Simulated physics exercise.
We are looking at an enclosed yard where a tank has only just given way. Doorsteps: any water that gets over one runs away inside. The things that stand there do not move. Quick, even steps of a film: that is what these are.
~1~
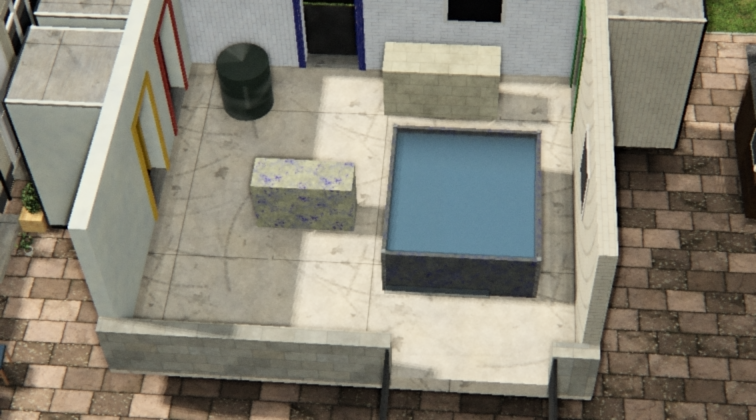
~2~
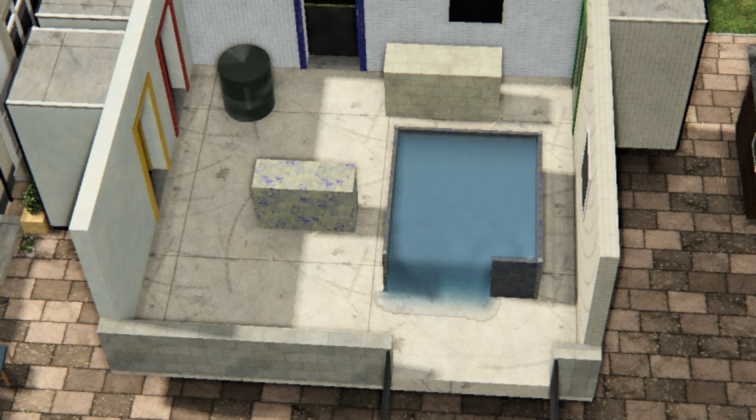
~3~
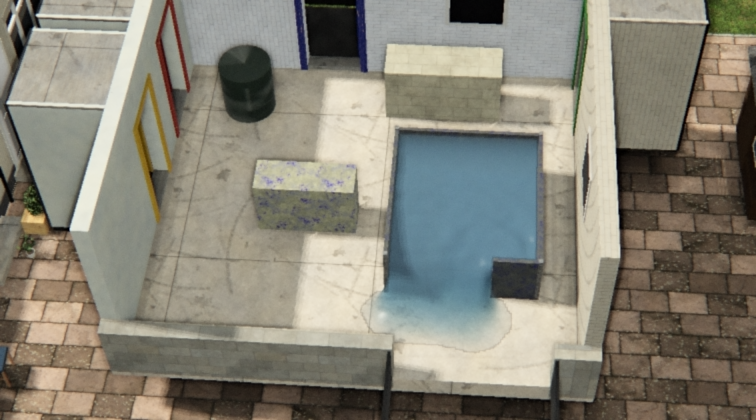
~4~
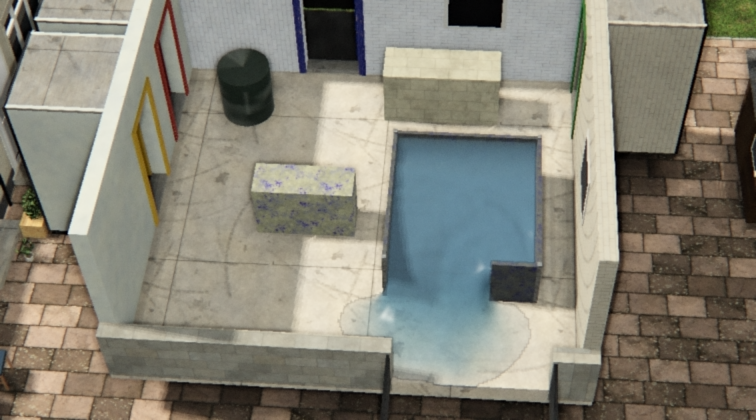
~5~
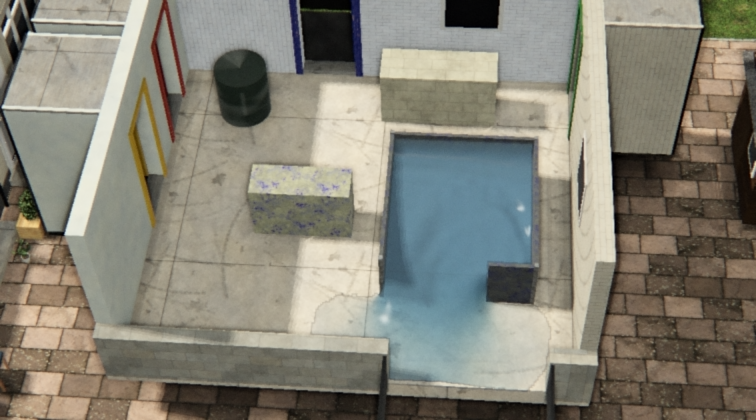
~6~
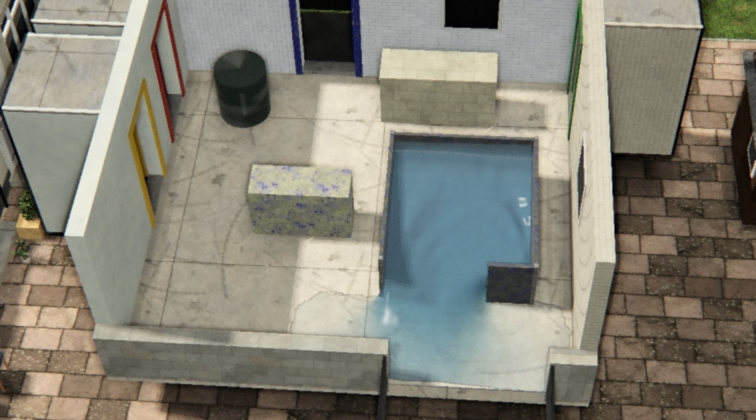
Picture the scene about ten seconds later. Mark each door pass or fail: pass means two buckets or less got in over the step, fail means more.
Red door - pass, blue door - pass, green door - pass, yellow door - pass.
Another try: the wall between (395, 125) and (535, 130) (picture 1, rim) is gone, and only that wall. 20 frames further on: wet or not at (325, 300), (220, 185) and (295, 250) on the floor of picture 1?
Spot one ends up untouched by the spill, spot two deluged, spot three untouched by the spill.
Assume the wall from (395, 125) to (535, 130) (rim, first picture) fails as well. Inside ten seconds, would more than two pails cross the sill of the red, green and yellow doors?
Taking them in turn, the red door crosses the line, the green door crosses the line, the yellow door crosses the line.
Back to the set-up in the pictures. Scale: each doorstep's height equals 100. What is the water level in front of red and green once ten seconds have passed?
Depth ratios, approx.: 90 and 50 percent.
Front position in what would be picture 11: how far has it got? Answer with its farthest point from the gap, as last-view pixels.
(161, 356).
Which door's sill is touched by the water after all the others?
My answer: The green door.
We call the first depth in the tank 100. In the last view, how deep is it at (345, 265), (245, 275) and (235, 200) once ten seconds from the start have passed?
Estimate: 4, 4, 4 %.
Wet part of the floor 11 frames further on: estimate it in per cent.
I reckon around 30 %.
A moment on, water covers 20 % of the floor; the red door not reached, the blue door not reached, the green door not reached, the yellow door not reached.
Next, water covers 30 % of the floor; the red door not reached, the blue door not reached, the green door not reached, the yellow door not reached.
Then, water covers 40 % of the floor; the red door wet at the sill, nothing in, the blue door not reached, the green door not reached, the yellow door wet at the sill, nothing in.
Later, water covers 60 % of the floor; the red door wet at the sill, nothing in, the blue door wet at the sill, nothing in, the green door not reached, the yellow door under two buckets in.
In the end, water covers 85 % of the floor; the red door under two buckets in, the blue door wet at the sill, nothing in, the green door wet at the sill, nothing in, the yellow door under two buckets in.
